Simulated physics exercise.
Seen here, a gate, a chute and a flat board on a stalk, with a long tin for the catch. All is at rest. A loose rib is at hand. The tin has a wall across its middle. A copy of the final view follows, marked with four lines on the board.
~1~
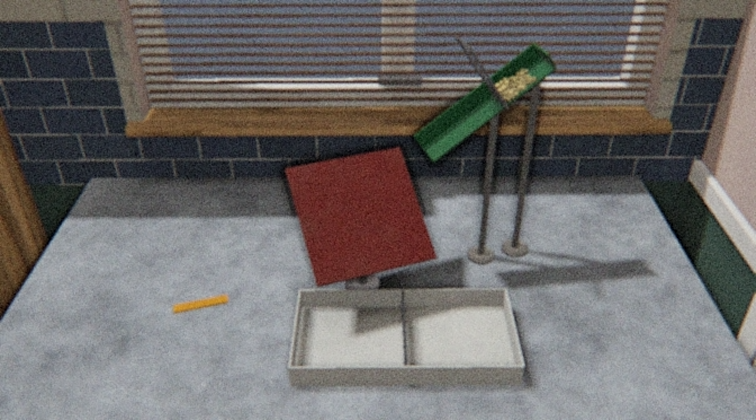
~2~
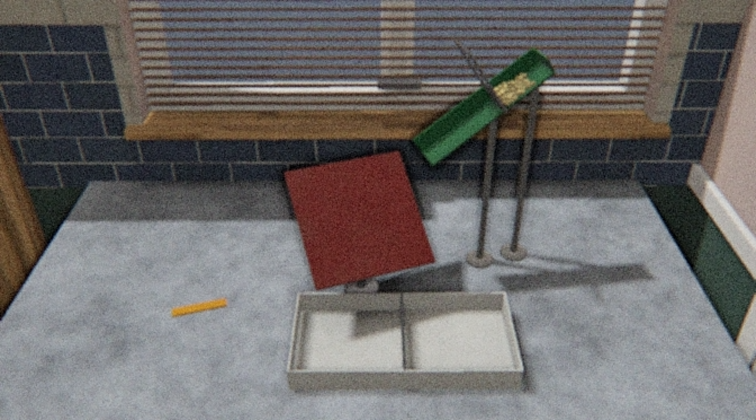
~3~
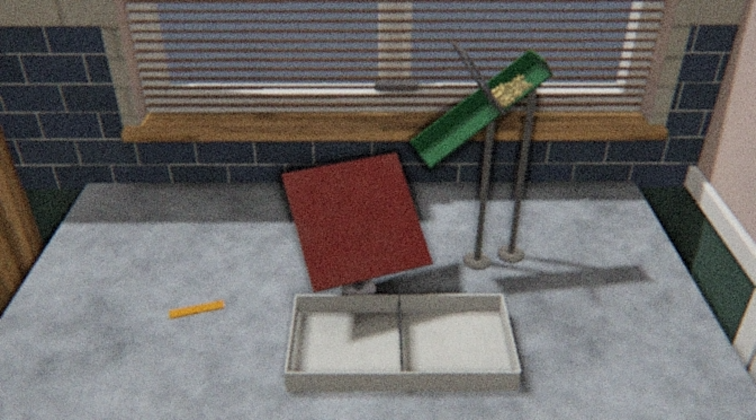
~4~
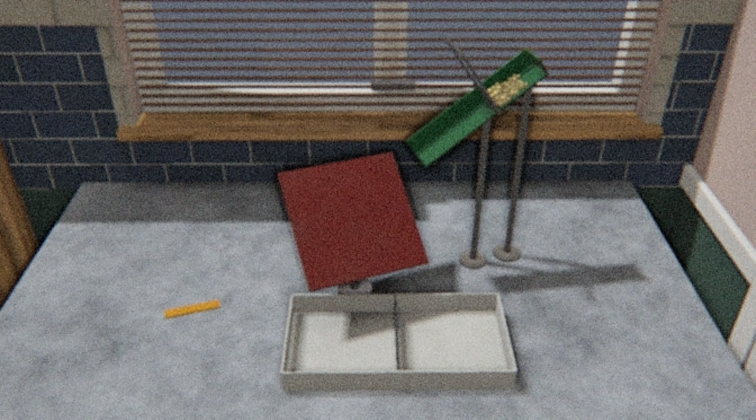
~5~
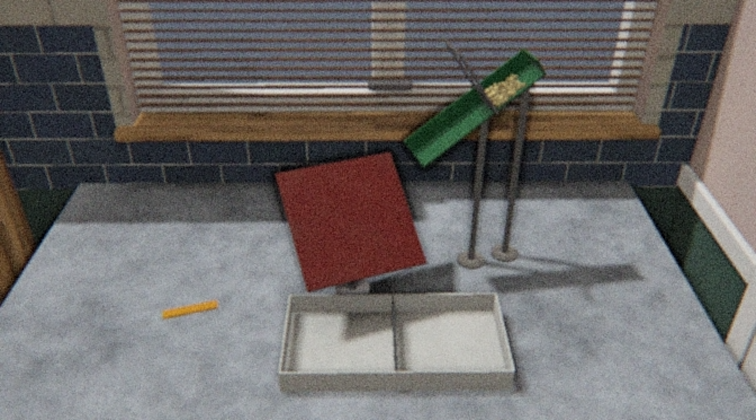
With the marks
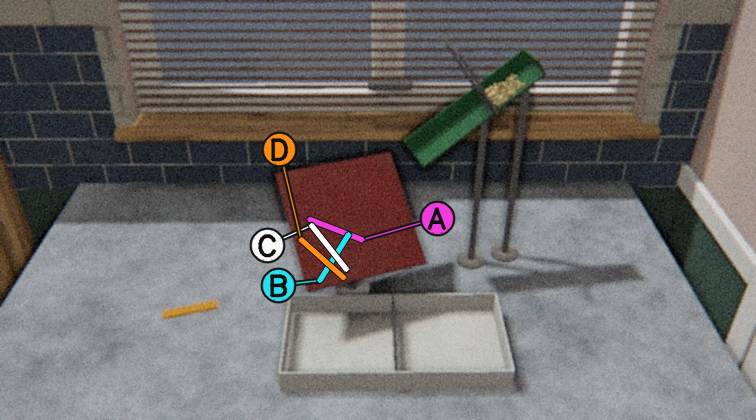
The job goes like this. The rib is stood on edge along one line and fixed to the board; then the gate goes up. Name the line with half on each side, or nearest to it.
Go for A.
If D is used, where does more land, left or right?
More lands on the left.
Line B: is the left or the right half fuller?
More lands on the left.
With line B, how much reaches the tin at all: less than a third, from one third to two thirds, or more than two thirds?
It is more than two thirds.
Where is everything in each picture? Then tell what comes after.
The first frame shows load behind the gate (508, 87), soya beans; lip of the chute (428, 156), sloping gently.
The second frame shows middle of the board (360, 217), tilted fairly steeply; middle of its low edge (378, 276); of its high edge (343, 161).
The third frame shows front corners of the tin (285, 373) and (520, 372); front end of its middle wall (403, 372); gate still shut (485, 89).
The fourth frame shows middle of the load (500, 92); lip (421, 160).
The fifth frame shows middle of the load (497, 93); lip (418, 161).
On the marked copy, line A from (309, 219) to (362, 239); line B from (348, 234) to (319, 280); line C from (311, 225) to (346, 269); line D from (301, 239) to (343, 277).
For line A, of what is caught, roughly half in the left half, roughly half in the right.
For line B, of what is caught, the larger part in the left half, about a tenth in the right.
For line C, of what is caught, the larger part in the left half, roughly a quarter in the right.
For line D, of what is caught, the larger part in the left half, roughly a quarter in the right.
